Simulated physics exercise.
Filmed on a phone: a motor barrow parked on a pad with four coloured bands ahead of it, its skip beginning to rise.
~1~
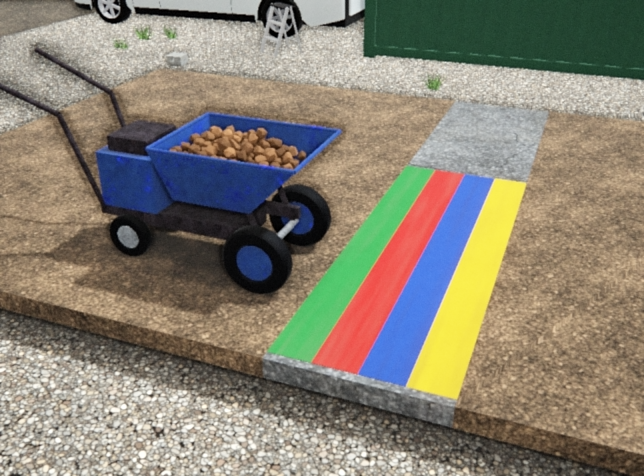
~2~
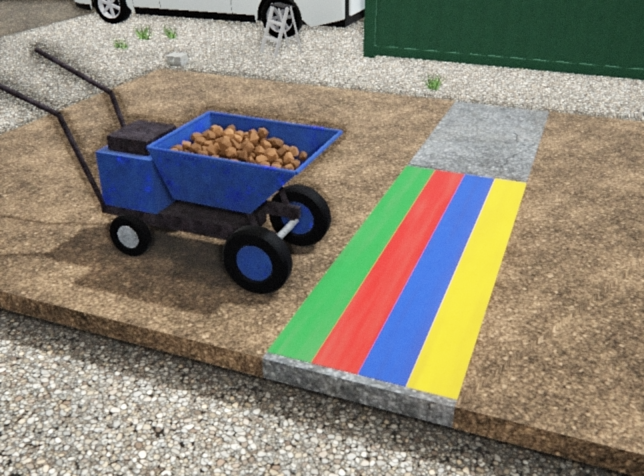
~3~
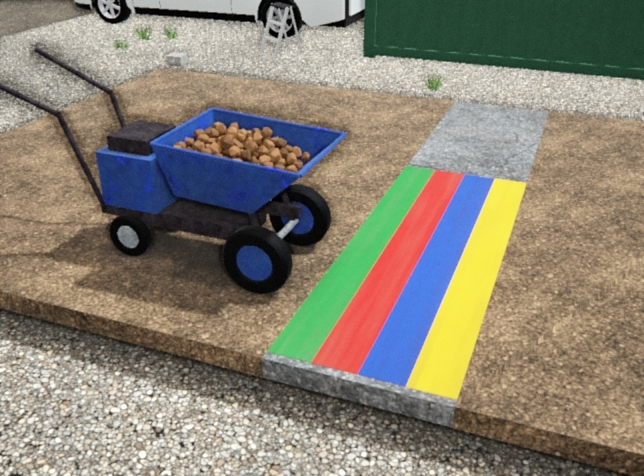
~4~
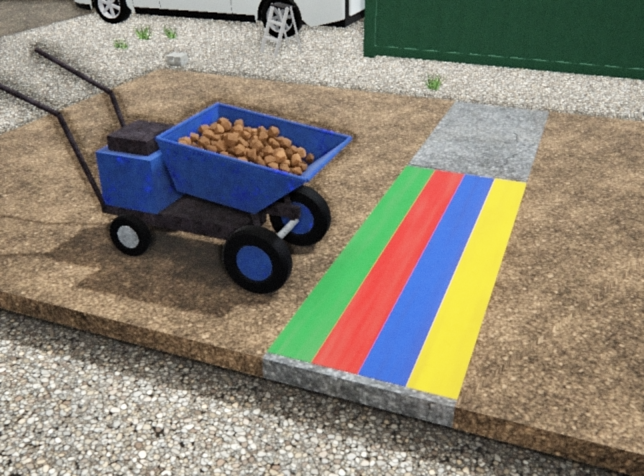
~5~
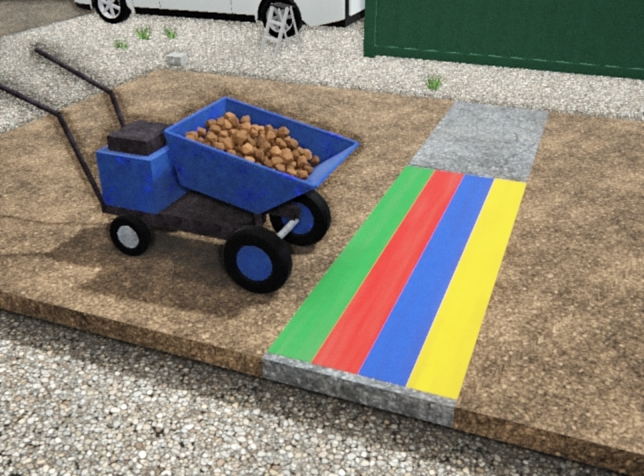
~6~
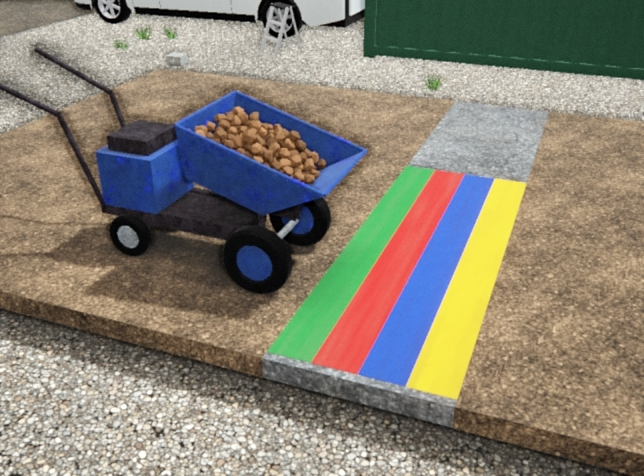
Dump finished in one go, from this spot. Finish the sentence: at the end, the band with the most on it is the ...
At the end, the band with the most on it is the blue one.
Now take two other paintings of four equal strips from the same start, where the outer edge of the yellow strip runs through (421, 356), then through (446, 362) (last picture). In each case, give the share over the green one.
The first comes to 0 per cent and the second to 0 per cent.
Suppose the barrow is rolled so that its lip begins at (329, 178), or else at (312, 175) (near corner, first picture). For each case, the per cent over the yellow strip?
The first spot gives roughly 30 %; the second gives roughly 30 %.
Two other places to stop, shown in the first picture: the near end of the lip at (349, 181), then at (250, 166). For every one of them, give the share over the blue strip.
Estimates, in order: 10 % then 20 %.
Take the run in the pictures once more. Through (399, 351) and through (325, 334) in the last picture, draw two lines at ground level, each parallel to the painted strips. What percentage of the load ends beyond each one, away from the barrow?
Near 40 % and near 80 %, in that order.
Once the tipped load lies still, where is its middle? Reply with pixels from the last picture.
Last view, centre at rest - approx. (432, 292).
Just after the last frame, skip tipped steeply; every one in the skip.
A moment on, skip tipped right over; roughly two thirds in the skip; about a tenth over the red strip; roughly a quarter over the blue strip; just a few over the yellow strip.
Further on, skip tipped right over; roughly a quarter in the skip; about a tenth over the red strip; roughly a third over the blue strip; roughly a quarter over the yellow strip; about a tenth off the paint.
When it is over, skip tipped right over; roughly a quarter in the skip; not one over the green strip; about a tenth over the red strip; roughly a third over the blue strip; roughly a quarter over the yellow strip; about a tenth off the paint.
